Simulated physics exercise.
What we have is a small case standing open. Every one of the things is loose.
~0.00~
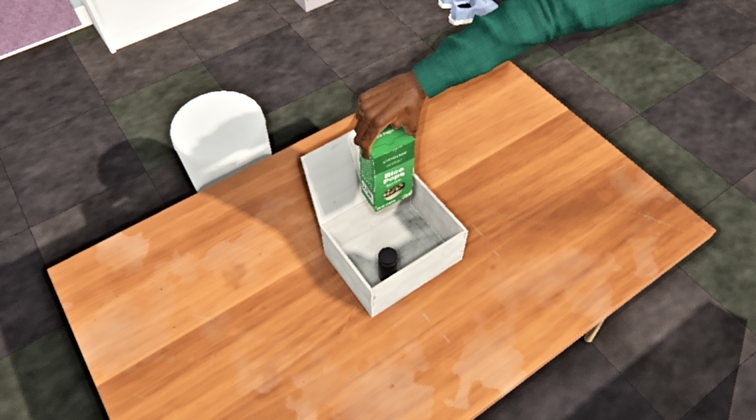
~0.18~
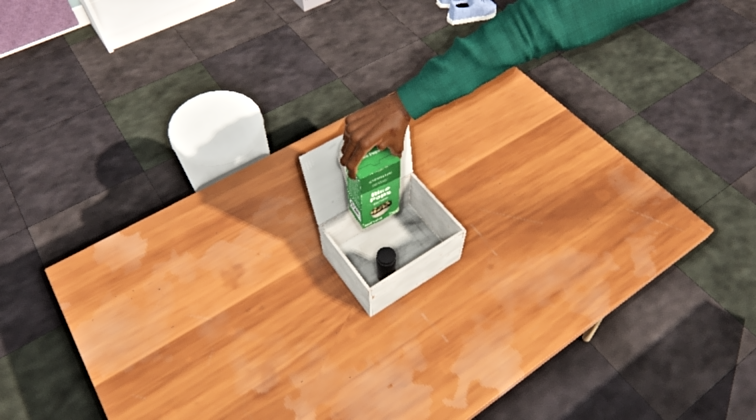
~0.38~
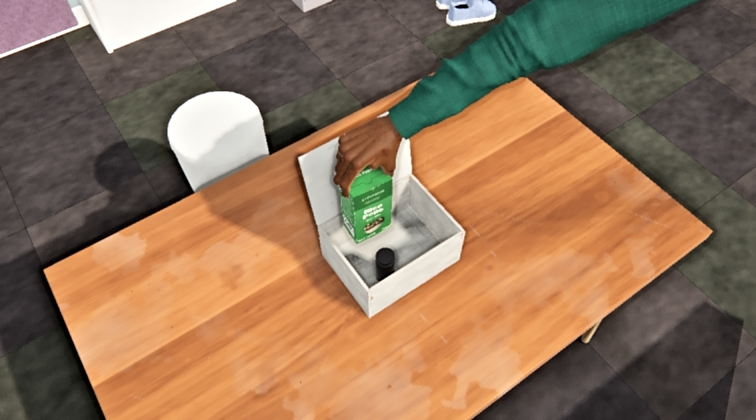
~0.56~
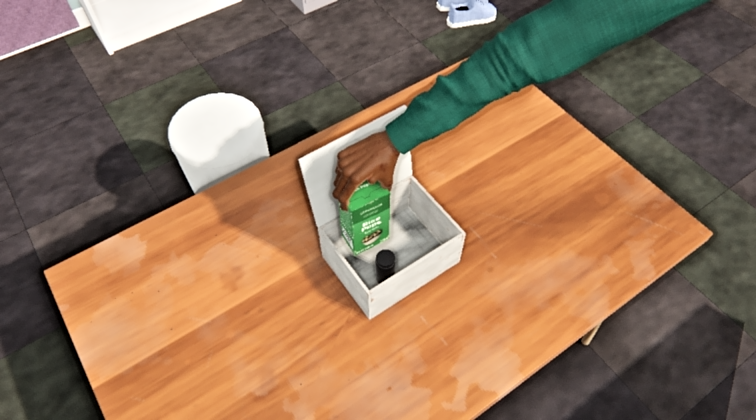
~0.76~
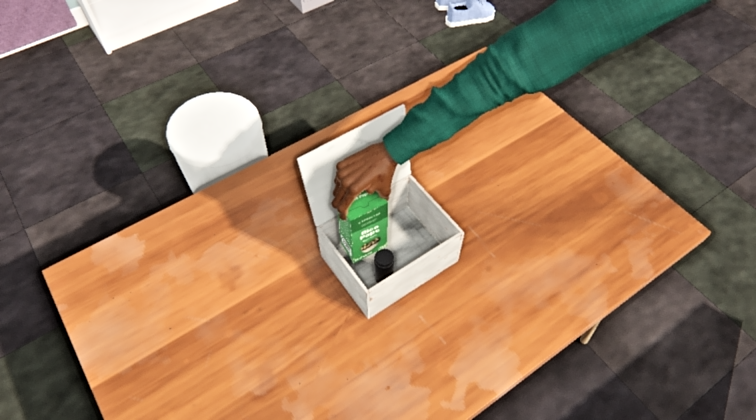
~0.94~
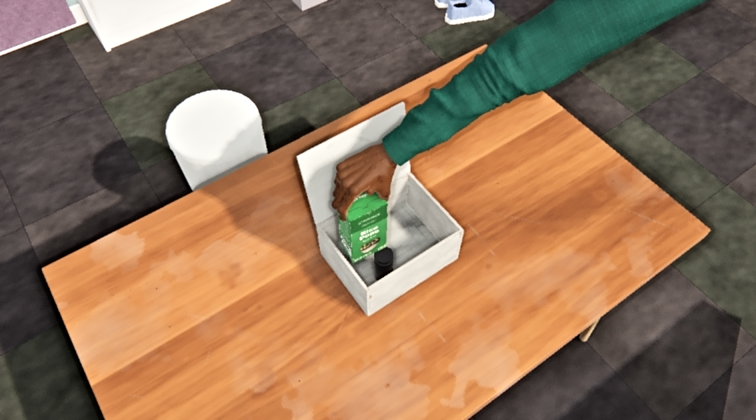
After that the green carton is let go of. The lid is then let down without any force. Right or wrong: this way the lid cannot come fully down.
Right, it cannot come fully down.
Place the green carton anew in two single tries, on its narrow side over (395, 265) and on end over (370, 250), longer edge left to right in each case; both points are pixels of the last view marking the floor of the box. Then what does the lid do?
With the first placement the lid is kept from closing; with the second it is kept from closing.
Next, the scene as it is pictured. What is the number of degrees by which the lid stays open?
Close to 50 degrees.
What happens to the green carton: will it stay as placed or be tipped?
In the end, the green carton winds up askew.
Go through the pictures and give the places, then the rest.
Still above its spot; green carton (387, 168); black shaker (388, 265), in the first frame.
Still above its spot; green carton (374, 186); black shaker (386, 265), in the second frame.
Still above its spot; green carton (366, 203); black shaker (385, 266), in the third frame.
Still above its spot; green carton (365, 216); black shaker (385, 268), in the fourth frame.
Still above its spot; green carton (363, 224); black shaker (384, 267), in the fifth frame.
Put in, still held; green carton (363, 225); black shaker (384, 265), in the sixth frame.
After 1.84 s, lid starting down; green carton turned 42° from how it was put near (359, 233); black shaker turned 33° from how it was put.
After 2.64 s, lid 81° above the rim; green carton turned 41° from how it was put near (362, 237); black shaker on its side.
In the end (3.5 s), lid 50° above the rim; toppled in the box, black shaker; moved from the start, green carton. At the end, from the last picture's camera, green carton near (367, 244).
